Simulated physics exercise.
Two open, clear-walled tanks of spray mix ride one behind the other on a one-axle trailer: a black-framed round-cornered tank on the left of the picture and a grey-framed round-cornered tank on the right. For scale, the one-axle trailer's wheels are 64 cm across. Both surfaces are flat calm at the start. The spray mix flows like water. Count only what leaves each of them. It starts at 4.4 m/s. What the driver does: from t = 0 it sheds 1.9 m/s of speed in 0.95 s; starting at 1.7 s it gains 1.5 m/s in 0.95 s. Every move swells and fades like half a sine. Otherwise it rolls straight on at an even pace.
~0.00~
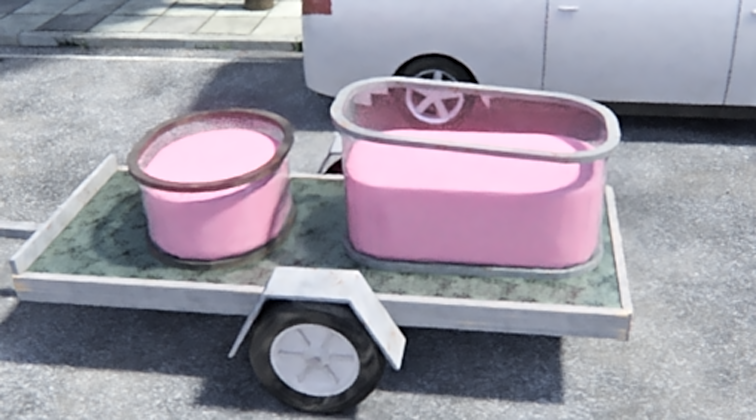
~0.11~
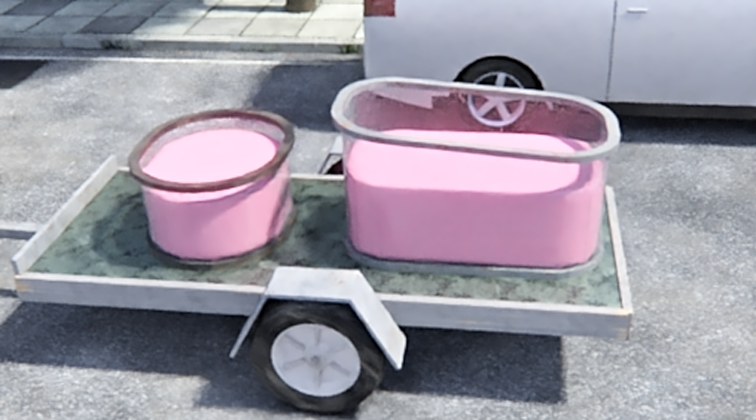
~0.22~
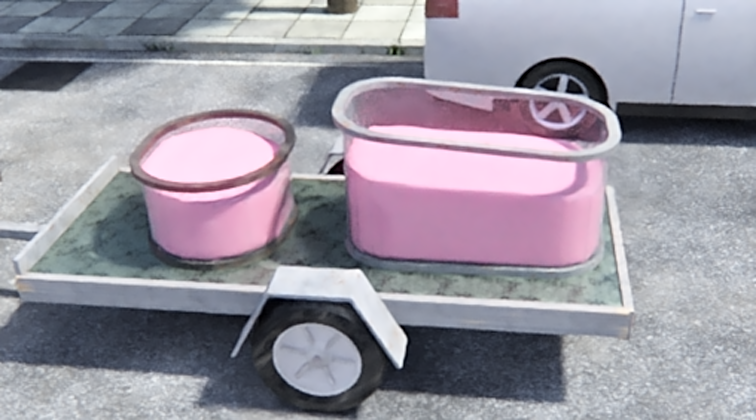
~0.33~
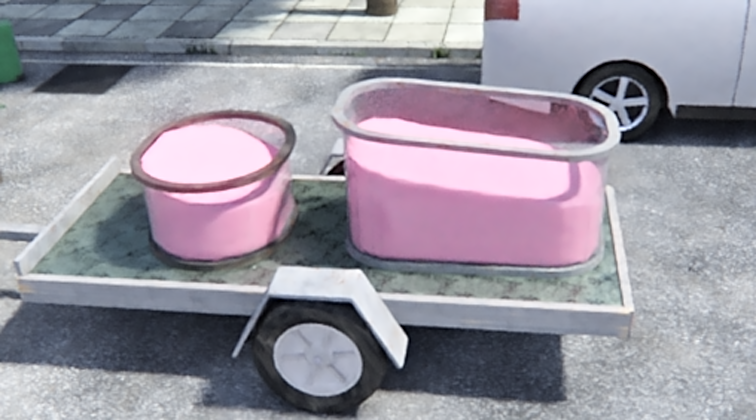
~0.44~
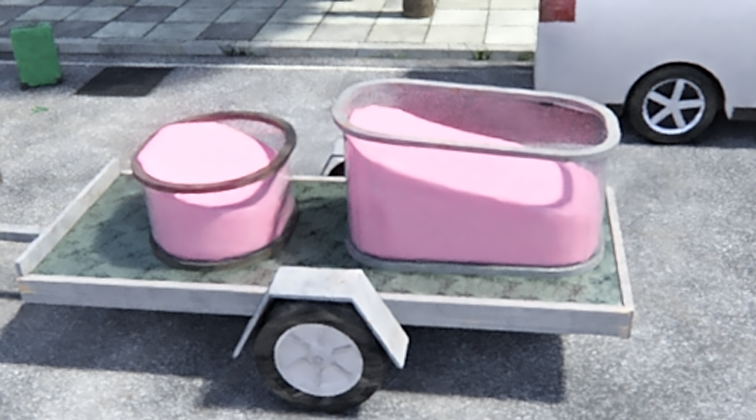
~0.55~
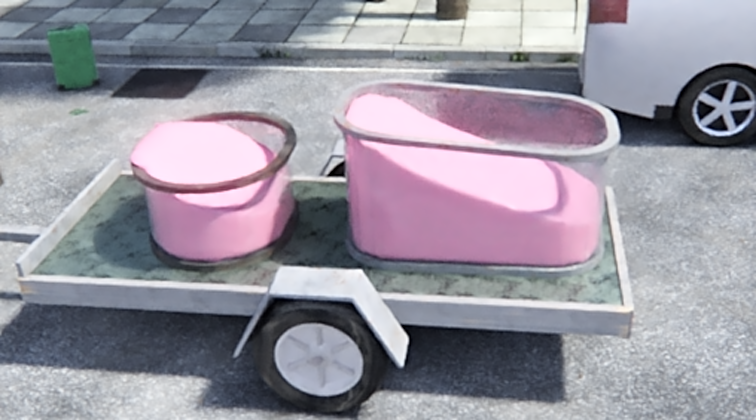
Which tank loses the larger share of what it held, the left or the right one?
It is worse for the left tank.
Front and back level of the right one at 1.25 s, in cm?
Front 38 cm, back 54 cm.
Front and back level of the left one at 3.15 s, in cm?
About 28 cm in front and 34 cm behind.
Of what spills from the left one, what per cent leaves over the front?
Some 40 per cent of it.
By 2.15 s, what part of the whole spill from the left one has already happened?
Some 40 per cent by then.
By 1.25 s the left one has lost 2 per cent, over the front (front 26 cm, back 43 cm); the right one has lost nothing (front 37 cm, back 53 cm).
By 2.15 s the left one has lost 2 per cent, over the front (front 21 cm, back 46 cm); the right one has lost 2 per cent, over the back, a little elsewhere (front 51 cm, back 36 cm).
By 3.15 s the left one has lost 6 per cent, over the back and the front (front 28 cm, back 35 cm); the right one has lost 2 per cent, over the back, a little elsewhere (front 49 cm, back 38 cm).
By 5.64 s the left one has lost 6 per cent, over the back and the front; the right one has lost 3 per cent, over the back, a little elsewhere.
